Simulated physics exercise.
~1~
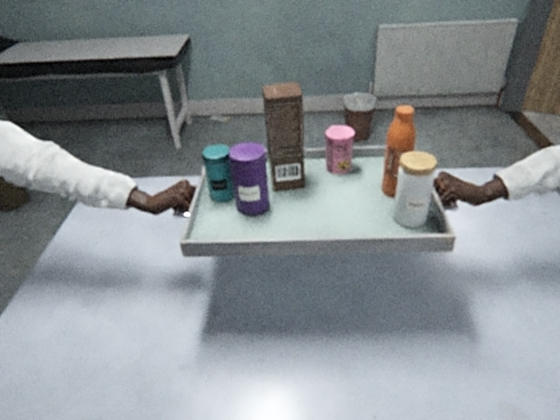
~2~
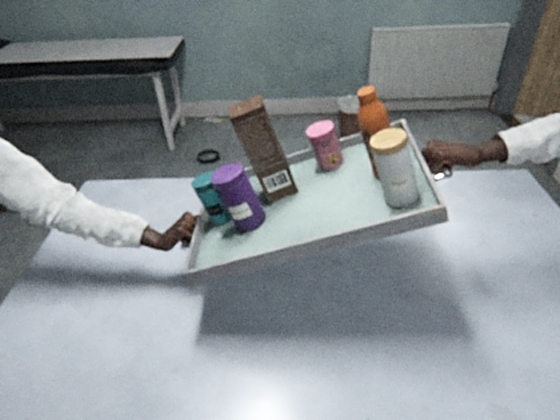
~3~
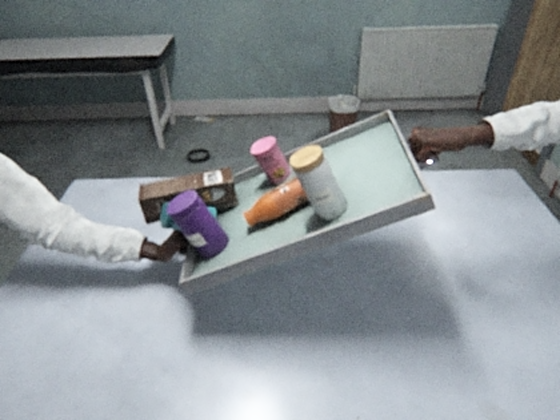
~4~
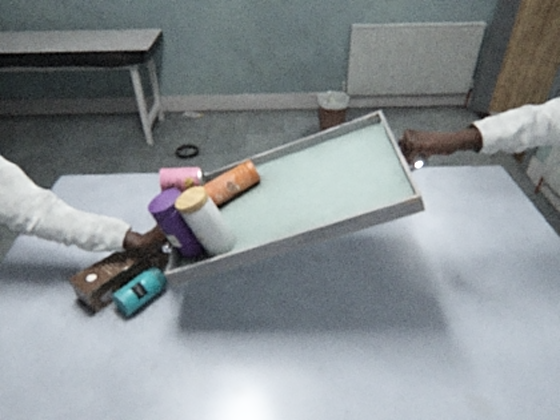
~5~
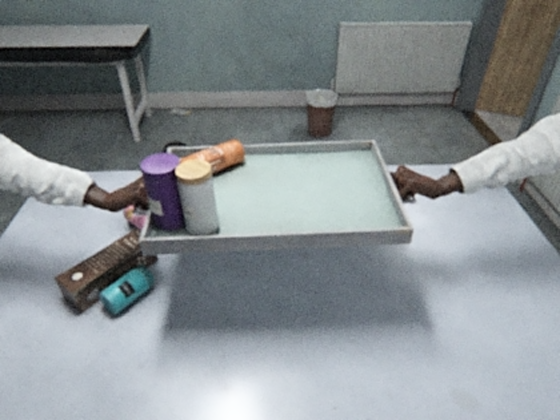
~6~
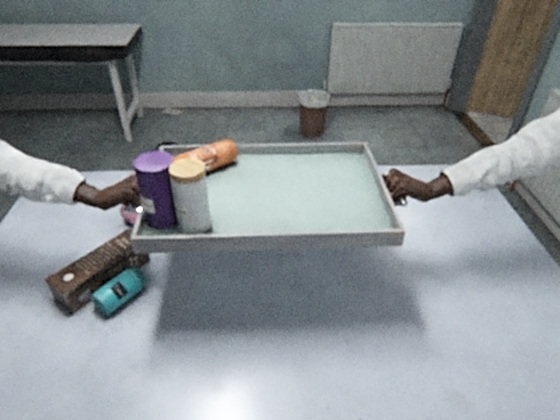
A pale, low-rimmed tray is held by two dark-skinned hands in white sleeves above a light table, seen from slightly above in a room with a bench, radiator and bin behind. Turquoise and purple jars stand at left, a brown carton and pink tin near the middle, an orange bottle and white jar at right. The left edge dips steeply, and the carton and bottle topple as everything slides left. The carton and turquoise jar drop onto the table, followed off the tray by the pink tin. Levelled again, the tray keeps the purple and white jars upright beside the fallen bottle.
